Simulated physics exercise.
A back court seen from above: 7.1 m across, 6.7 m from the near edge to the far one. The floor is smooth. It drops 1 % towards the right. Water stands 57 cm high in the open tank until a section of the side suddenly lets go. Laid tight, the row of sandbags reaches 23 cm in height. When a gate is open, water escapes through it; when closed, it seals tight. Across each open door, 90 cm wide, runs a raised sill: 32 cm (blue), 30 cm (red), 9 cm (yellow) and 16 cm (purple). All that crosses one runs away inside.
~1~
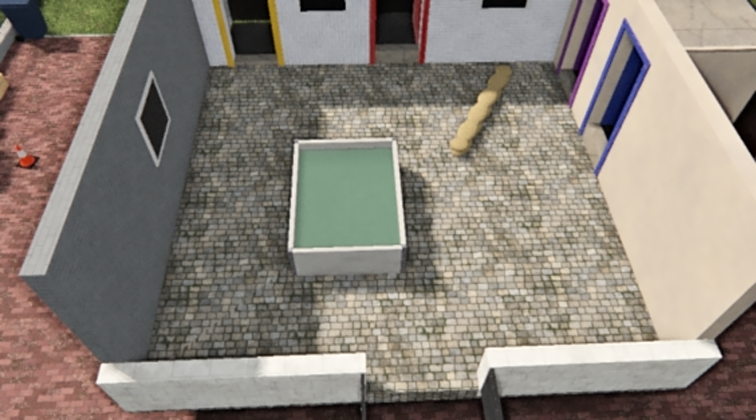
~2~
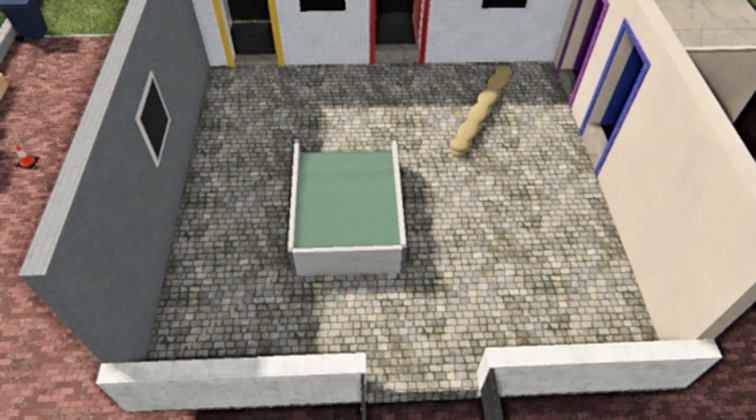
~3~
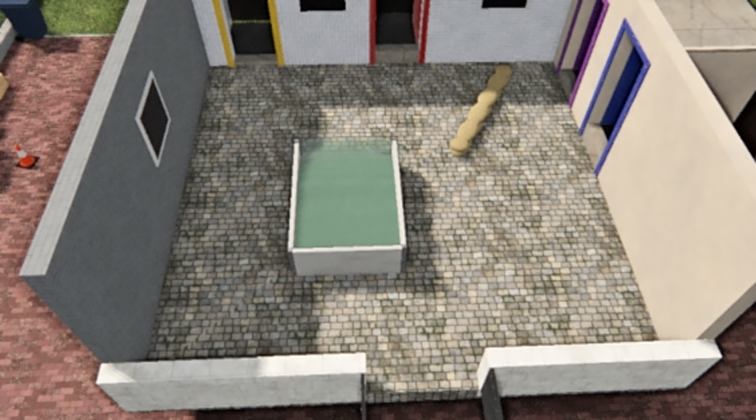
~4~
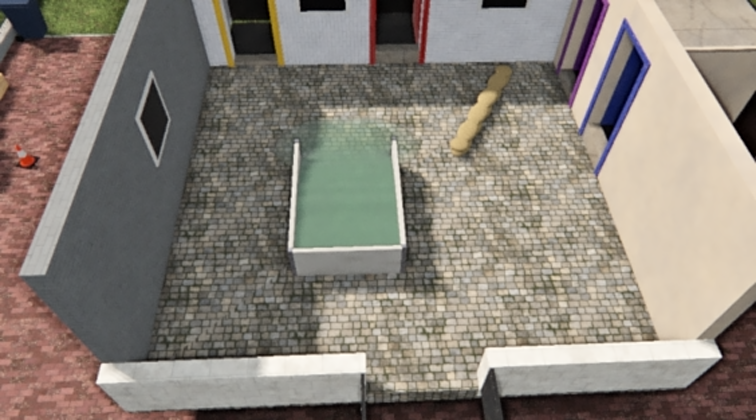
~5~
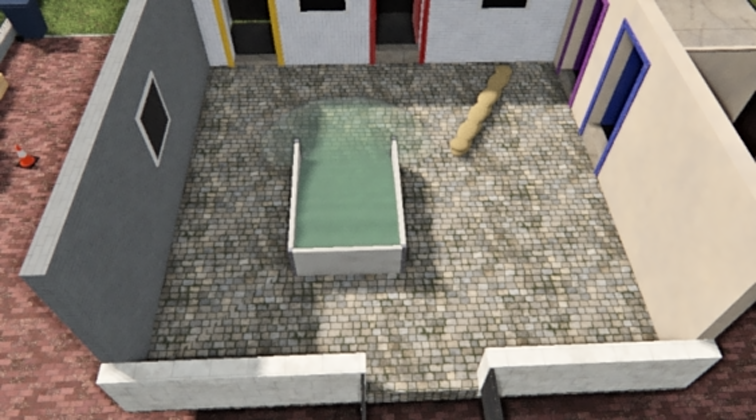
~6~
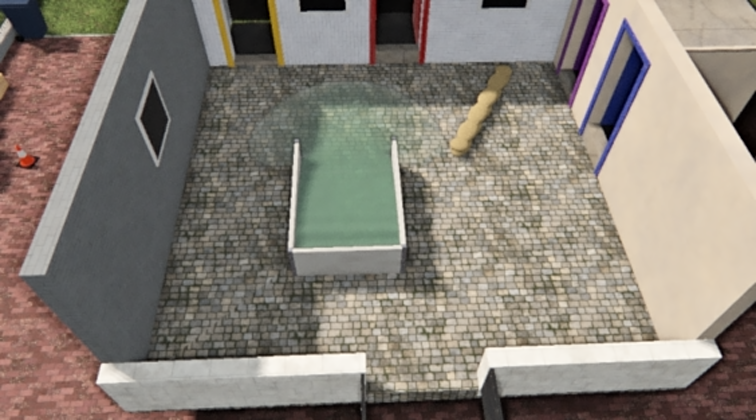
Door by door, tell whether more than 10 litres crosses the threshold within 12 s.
In order: The blue door remains shy of the limit, the red door remains shy of the limit, the yellow door overtops the limit, the purple door remains shy of the limit.
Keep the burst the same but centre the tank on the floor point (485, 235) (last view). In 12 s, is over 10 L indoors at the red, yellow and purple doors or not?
Then: Red not over, yellow below, purple over.
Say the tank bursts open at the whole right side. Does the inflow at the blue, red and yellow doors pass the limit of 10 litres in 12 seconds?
Blue: Within the limit; red: Within the limit; yellow: Within the limit.
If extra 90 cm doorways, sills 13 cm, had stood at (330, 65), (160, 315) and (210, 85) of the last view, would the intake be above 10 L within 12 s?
In that order: Beyond it, short of it, beyond it.
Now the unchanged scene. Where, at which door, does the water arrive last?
Blue.
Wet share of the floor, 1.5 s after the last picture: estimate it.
Near 30 per cent is wet.
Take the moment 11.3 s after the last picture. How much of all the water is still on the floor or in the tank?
Roughly 94 per cent is still there.
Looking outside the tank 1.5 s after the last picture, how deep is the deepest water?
Depth max: Approx. 28 cm.
Then, 0.7 s after the last picture water covers 25 % of the floor and is deepest (28 cm) near (353, 69); blue door not reached, red door 22 cm at the sill, 0 L in, yellow door not reached, purple door not reached.
Then, 1.5 s after the last picture water covers 30 % of the floor and is deepest (28 cm) near (335, 69); blue door not reached, red door 24 cm at the sill, 0 L in, yellow door 16 cm at the sill, 5 L in, purple door not reached.
Then, 2.8 s after the last picture water covers 30 % of the floor and is deepest (26 cm) near (475, 67); blue door not reached, red door 16 cm at the sill, 0 L in, yellow door 16 cm at the sill, 30 L in, purple door 13 cm at the sill, 0 L in.
Then, 6.3 s after the last picture water covers 80 % of the floor and is deepest (11 cm) near (474, 102); blue door 3 cm at the sill, 0 L in, red door 10 cm at the sill, 0 L in, yellow door 6 cm at the sill, 59 L in, purple door 7 cm at the sill, 1 L in.
Then, 11.3 s after the last picture water covers 95 % of the floor and is deepest (8 cm) near (651, 364); blue door 2 cm at the sill, 0 L in, red door 6 cm at the sill, 0 L in, yellow door 3 cm at the sill, 59 L in, purple door 4 cm at the sill, 1 L in.
